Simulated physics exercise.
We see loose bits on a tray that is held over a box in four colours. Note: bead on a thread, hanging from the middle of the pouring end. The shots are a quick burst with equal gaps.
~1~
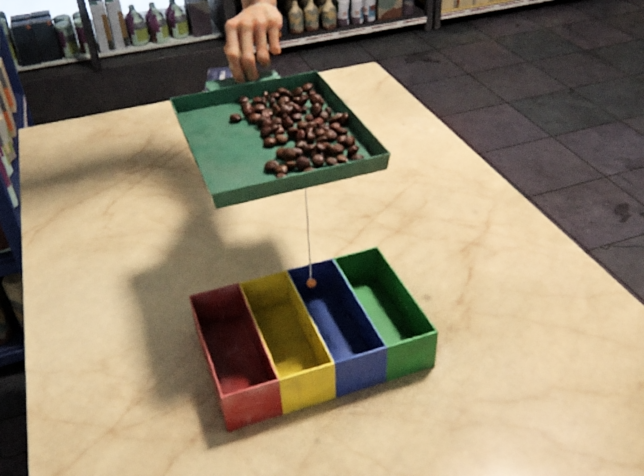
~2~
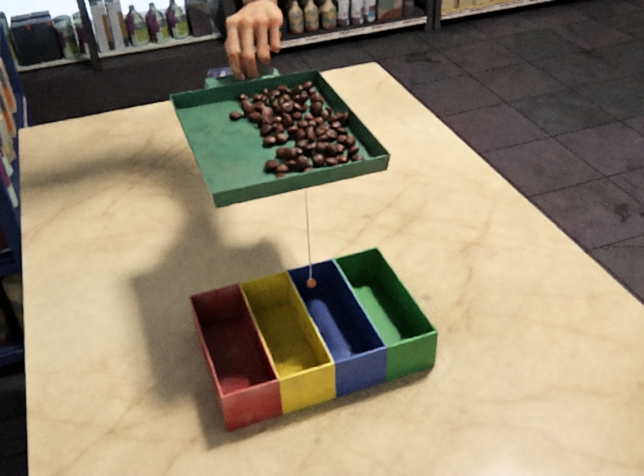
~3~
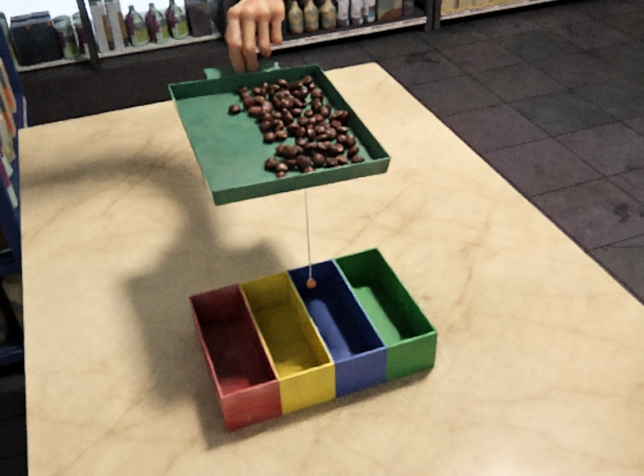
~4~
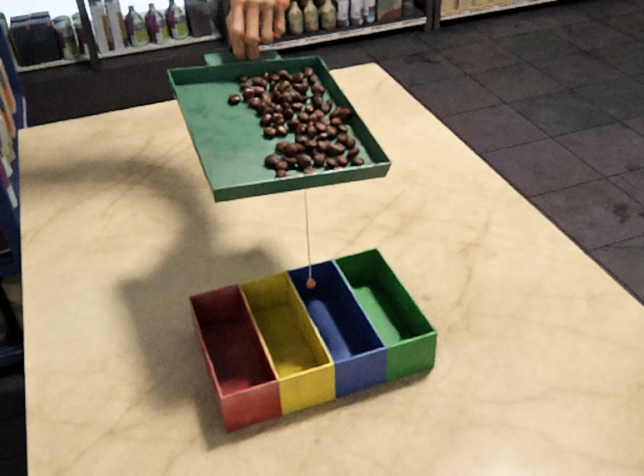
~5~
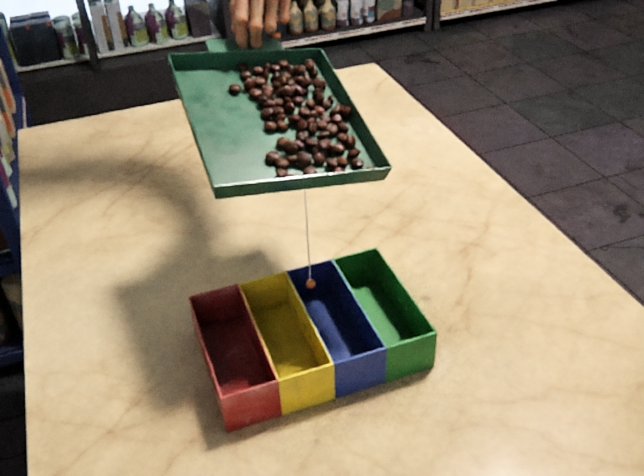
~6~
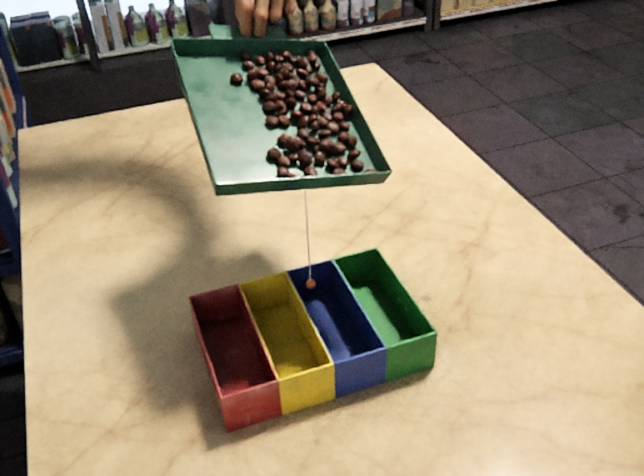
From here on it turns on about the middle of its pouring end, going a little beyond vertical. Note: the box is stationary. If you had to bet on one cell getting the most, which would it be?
I would bet on the green one.
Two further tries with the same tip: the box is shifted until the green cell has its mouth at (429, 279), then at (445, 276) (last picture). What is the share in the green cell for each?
20 and 10 in a hundred.
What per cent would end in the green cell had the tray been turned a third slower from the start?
It would come out near 70 per cent.
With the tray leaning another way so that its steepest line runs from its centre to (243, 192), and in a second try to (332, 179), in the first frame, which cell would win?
Try 1 - the red cell; try 2 - the green one.
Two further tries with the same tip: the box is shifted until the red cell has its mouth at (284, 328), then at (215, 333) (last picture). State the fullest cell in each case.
First: The blue one. Second: That green cell.
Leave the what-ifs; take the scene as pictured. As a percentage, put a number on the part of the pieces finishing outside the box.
Around 20 in a hundred.
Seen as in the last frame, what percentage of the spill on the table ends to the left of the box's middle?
Left share: Some 0 per cent.
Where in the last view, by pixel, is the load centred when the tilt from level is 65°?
In the last view, the load is centred close to (346, 128).
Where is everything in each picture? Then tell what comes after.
In the first picture, corners of the pouring end near (214, 192) and (387, 153), level; middle of the load near (303, 126), flat chocolate drops; bead on its thread near (311, 283); red cell near (253, 402); yellow cell near (308, 385); blue cell near (361, 369); green cell near (412, 353).
In the second picture, corners of the pouring end near (214, 191) and (387, 154), level; middle of the load near (303, 125).
In the third picture, corners of the pouring end near (215, 189) and (388, 157), tipped barely, lowest at the right corner; middle of the load near (303, 122).
In the fourth picture, corners of the pouring end near (216, 187) and (388, 161), tipped a little, lowest at the right corner; middle of the load near (303, 117).
In the fifth picture, corners of the pouring end near (217, 184) and (389, 166), tipped clearly, lowest at the right corner; middle of the load near (304, 112).
In the sixth picture, corners of the pouring end near (219, 181) and (389, 170), tipped clearly, lowest at the right corner; middle of the load near (306, 108); red cell near (252, 403); yellow cell near (307, 386); blue cell near (360, 369); green cell near (411, 354).
Shortly afterwards, tray tipped steeply; all but a few on the tray; only a few falling or outside the box.
Next, tray tipped past a quarter turn; near a quarter on the tray; near a third in the green cell; near half falling or outside the box.
Some moments later, tray tipped past a quarter turn; the bulk in the green cell; near a quarter falling or outside the box.
In the end, tray tipped past a quarter turn; the bulk in the green cell; none at all in the red cell; none at all in the yellow cell; none at all in the blue cell; near a quarter outside the box.
